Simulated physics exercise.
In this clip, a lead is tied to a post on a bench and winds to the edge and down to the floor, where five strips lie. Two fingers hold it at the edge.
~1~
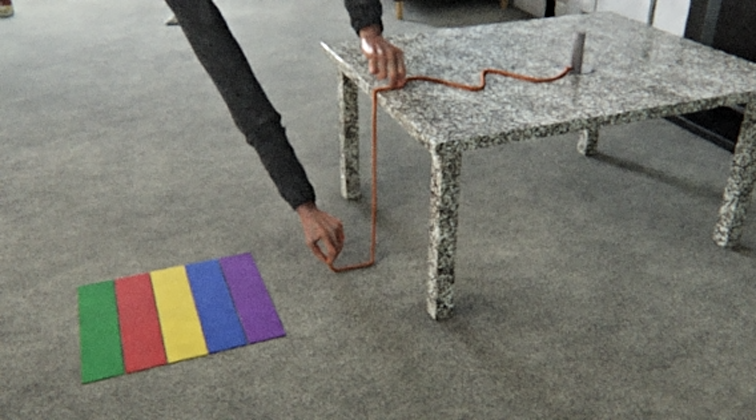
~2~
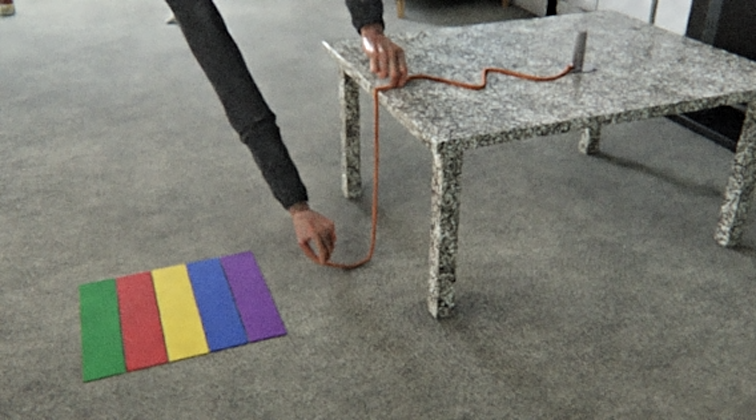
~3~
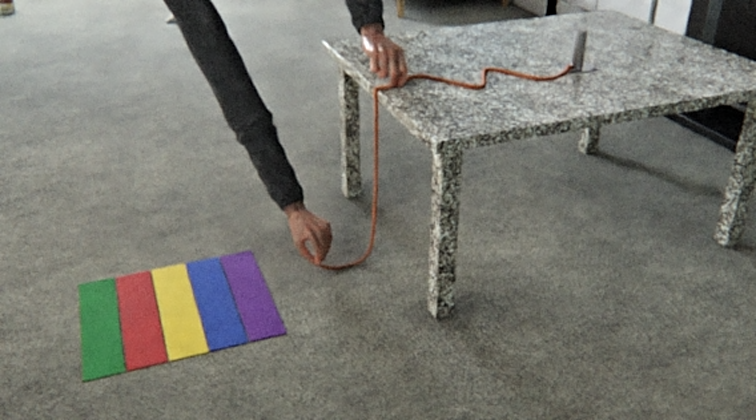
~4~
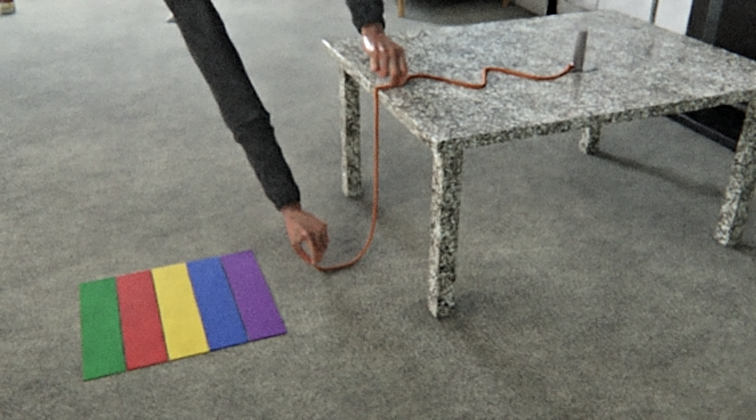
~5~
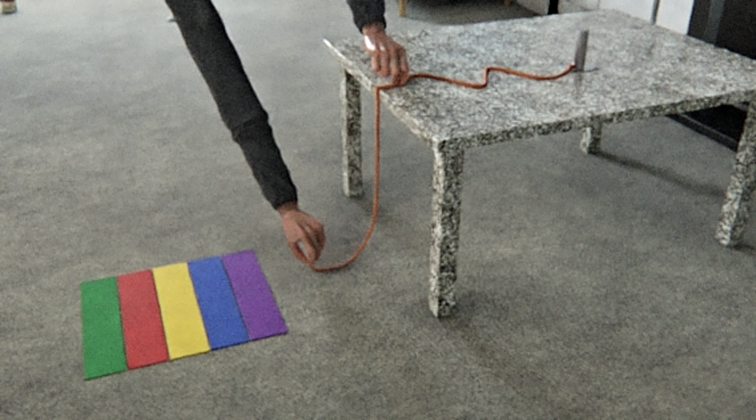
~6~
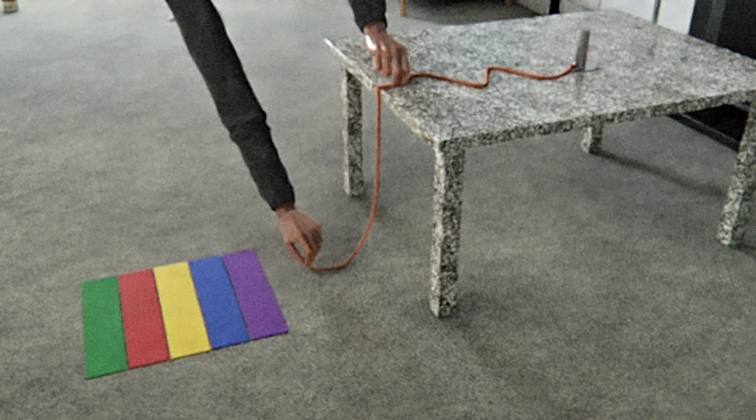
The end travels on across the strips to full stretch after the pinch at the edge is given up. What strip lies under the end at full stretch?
The green one.
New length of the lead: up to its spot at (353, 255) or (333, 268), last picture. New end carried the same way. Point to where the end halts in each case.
Pixel positions, in order: (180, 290), (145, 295).
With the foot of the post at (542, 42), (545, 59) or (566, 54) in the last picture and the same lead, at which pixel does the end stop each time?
In order, near (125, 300), (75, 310) and (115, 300).
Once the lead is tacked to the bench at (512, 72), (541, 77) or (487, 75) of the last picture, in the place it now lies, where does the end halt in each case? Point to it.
Near (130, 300), then (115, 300), then (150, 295).
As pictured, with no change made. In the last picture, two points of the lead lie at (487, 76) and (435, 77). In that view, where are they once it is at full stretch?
First: (447, 81). Second: (370, 100).
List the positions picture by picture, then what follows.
End (328, 261); purple (261, 322); blue (223, 331); yellow (184, 340); red (144, 349); green (102, 359), in the first picture.
End (319, 262); lead through (552, 79) (484, 73) (441, 80) (379, 92) (376, 173) (373, 241), in the second picture.
End (315, 262), in the third picture.
End (312, 262); lead through (552, 78) (484, 72) (441, 79) (379, 91) (376, 172) (369, 241), in the fourth picture.
End (308, 262), in the fifth picture.
End (305, 263); lead through (555, 77) (487, 72) (443, 79) (381, 90) (377, 171) (362, 241), in the sixth picture.
Early on, end near (166, 291); over yellow.
Midway, end near (125, 300); over red.
At the end of the slack, end near (100, 305); over green. Over green.
